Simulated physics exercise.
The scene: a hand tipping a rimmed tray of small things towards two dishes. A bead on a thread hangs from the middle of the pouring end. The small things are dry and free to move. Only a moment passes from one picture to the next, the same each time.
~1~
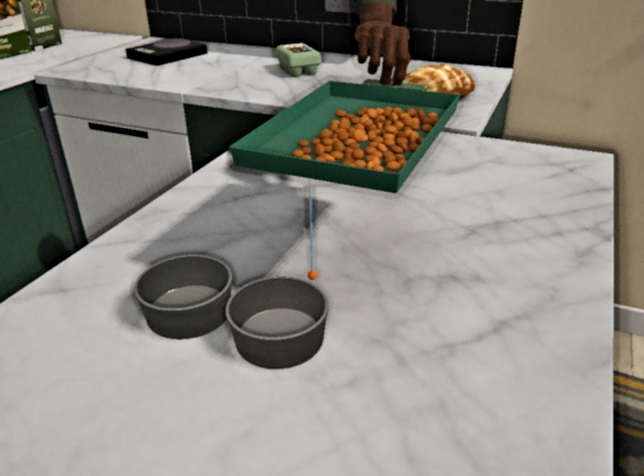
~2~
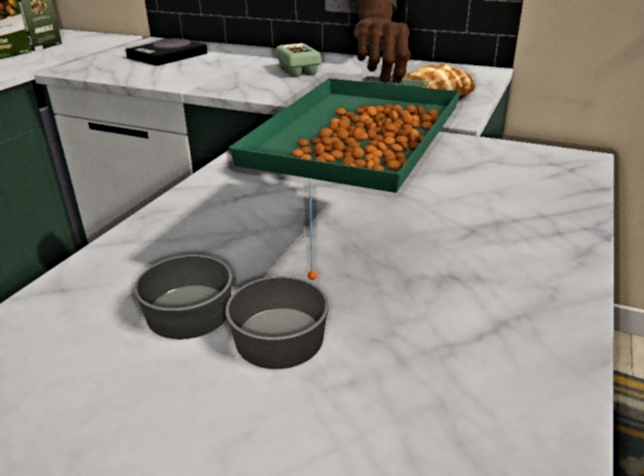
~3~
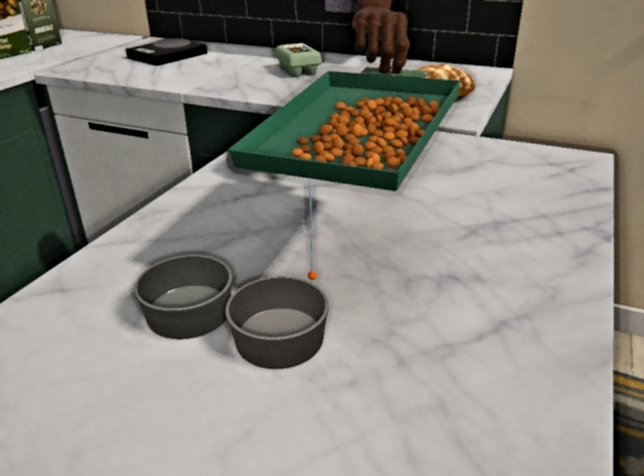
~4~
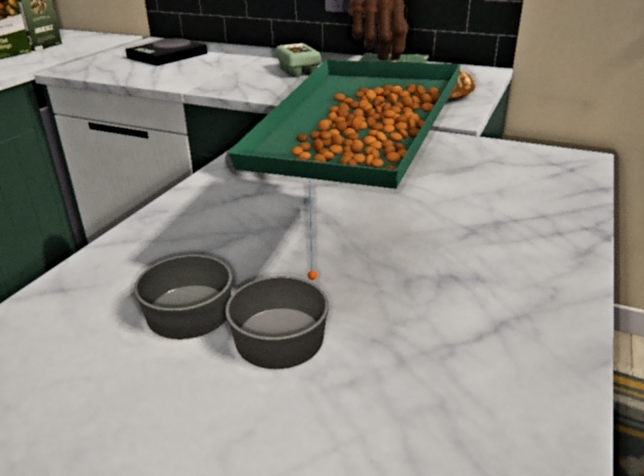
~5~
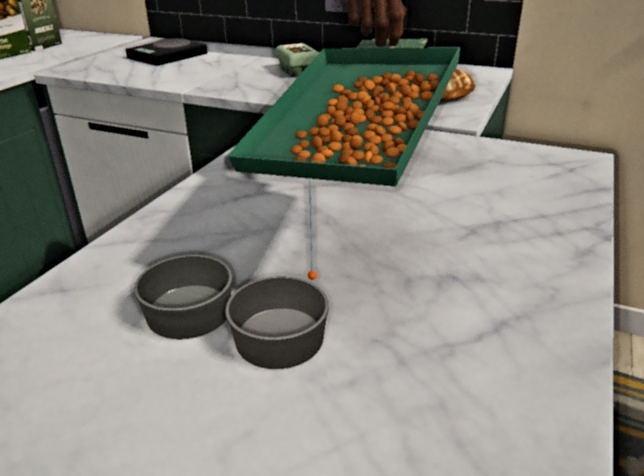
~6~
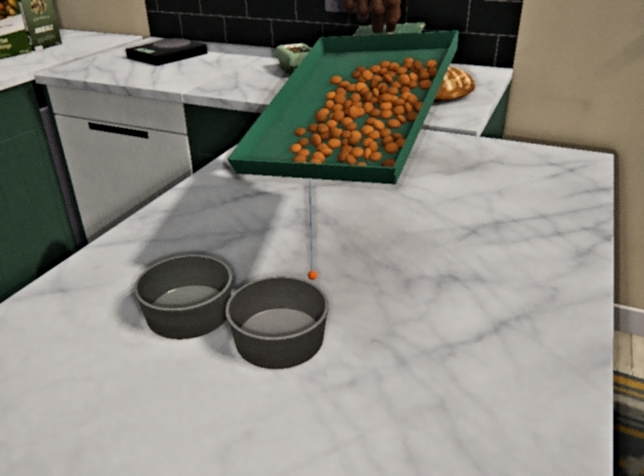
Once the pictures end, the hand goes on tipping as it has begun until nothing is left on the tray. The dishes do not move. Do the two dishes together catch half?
In the dishes lies the larger part of it.
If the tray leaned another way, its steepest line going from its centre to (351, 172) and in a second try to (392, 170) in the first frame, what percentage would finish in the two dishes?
Roughly 10 per cent, and 0 per cent.
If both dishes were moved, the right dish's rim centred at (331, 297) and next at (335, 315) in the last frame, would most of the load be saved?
One: More than half. Two: Over half.
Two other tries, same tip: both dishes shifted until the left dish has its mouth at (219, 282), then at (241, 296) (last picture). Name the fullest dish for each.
The first try: The dish on the left. The second: The dish on the left.
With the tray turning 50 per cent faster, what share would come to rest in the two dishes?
Some 70 per cent.
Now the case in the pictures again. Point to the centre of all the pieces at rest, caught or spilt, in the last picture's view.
At about (251, 323).
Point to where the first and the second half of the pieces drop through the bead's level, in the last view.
The first part at (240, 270); the rest at (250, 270).
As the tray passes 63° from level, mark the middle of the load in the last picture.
At about (279, 143).
Soon, tray tipped steeply; nearly all on the tray; a stray few outside both; a stray few in the air.
A while on, tray tipped past a quarter turn; about half on the tray; a small part in the right dish; a small part in the left dish; a small part outside both; about a quarter in the air.
Towards the end, tray tipped past a quarter turn; about half in the right dish; about a quarter in the left dish; about a quarter outside both.
Finally, tray tipped past a quarter turn; about half in the right dish; about a quarter in the left dish; about a quarter outside both.
